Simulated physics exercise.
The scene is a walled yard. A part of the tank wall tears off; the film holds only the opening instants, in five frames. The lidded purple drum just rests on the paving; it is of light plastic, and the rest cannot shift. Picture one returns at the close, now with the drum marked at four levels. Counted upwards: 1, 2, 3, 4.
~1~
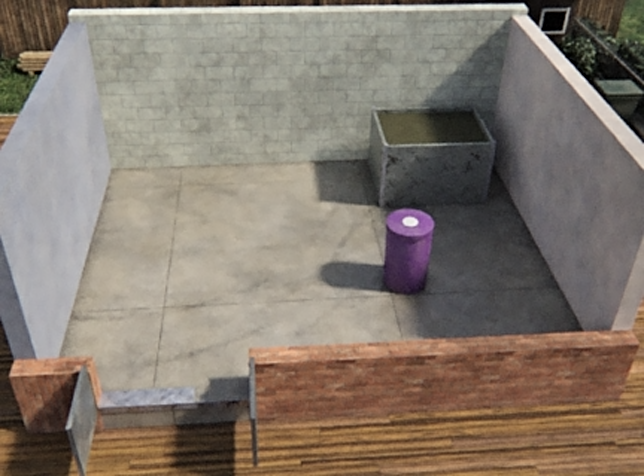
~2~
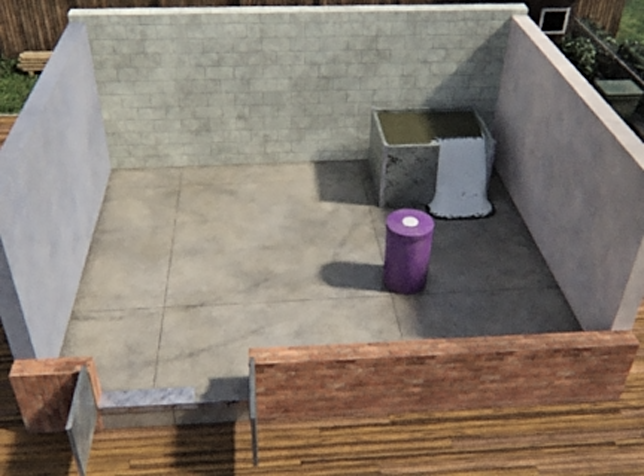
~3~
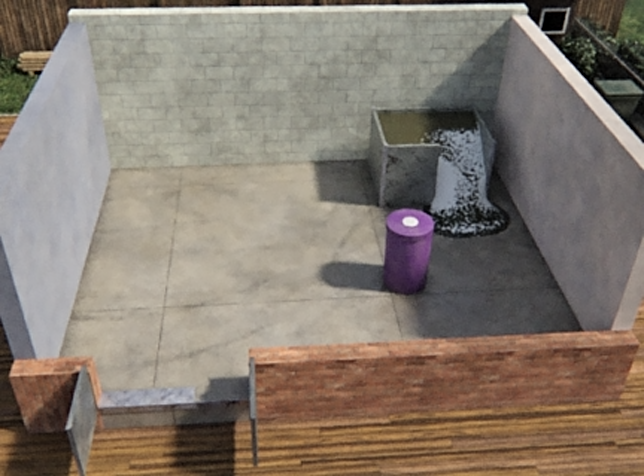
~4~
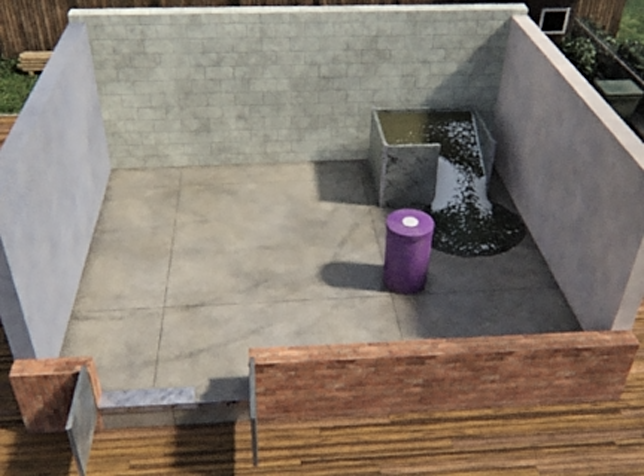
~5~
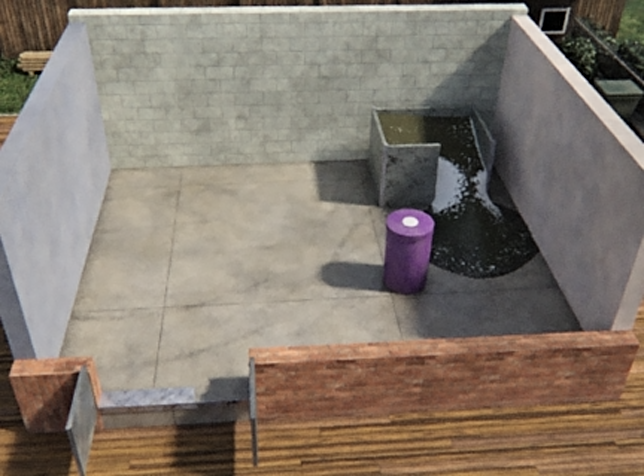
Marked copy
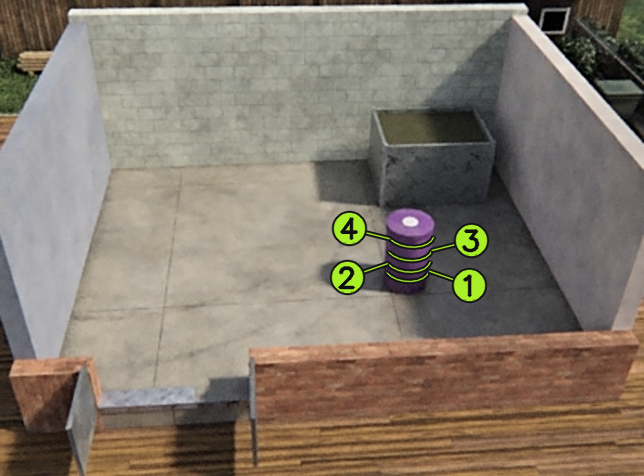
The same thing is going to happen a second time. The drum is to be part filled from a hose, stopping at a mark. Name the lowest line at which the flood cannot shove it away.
I would pick line 1.
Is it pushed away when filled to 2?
No.
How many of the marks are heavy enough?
All of the four.
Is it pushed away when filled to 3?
No, that is safe.
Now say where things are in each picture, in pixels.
Lid of the purple drum at (411, 222); tank full, its middle at (431, 130); open gate at (172, 356).
Water covers 1 % of the ground and is seen nearest the drum at (441, 213).
Water covers 3 % of the ground and is seen nearest the drum at (447, 231).
Water covers 6 % of the ground and is seen nearest the drum at (434, 243).
Lid of the purple drum at (411, 222); water covers 9 % of the ground and is seen nearest the drum at (424, 254).
On the marked copy, 1 at (410, 281); 2 at (411, 272); 3 at (413, 260); 4 at (414, 247); from the bottom up 1, 2, 3, 4.
With 1, it does not move.
With 2, it does not move.
With 3, it does not move.
With 4, it does not move.
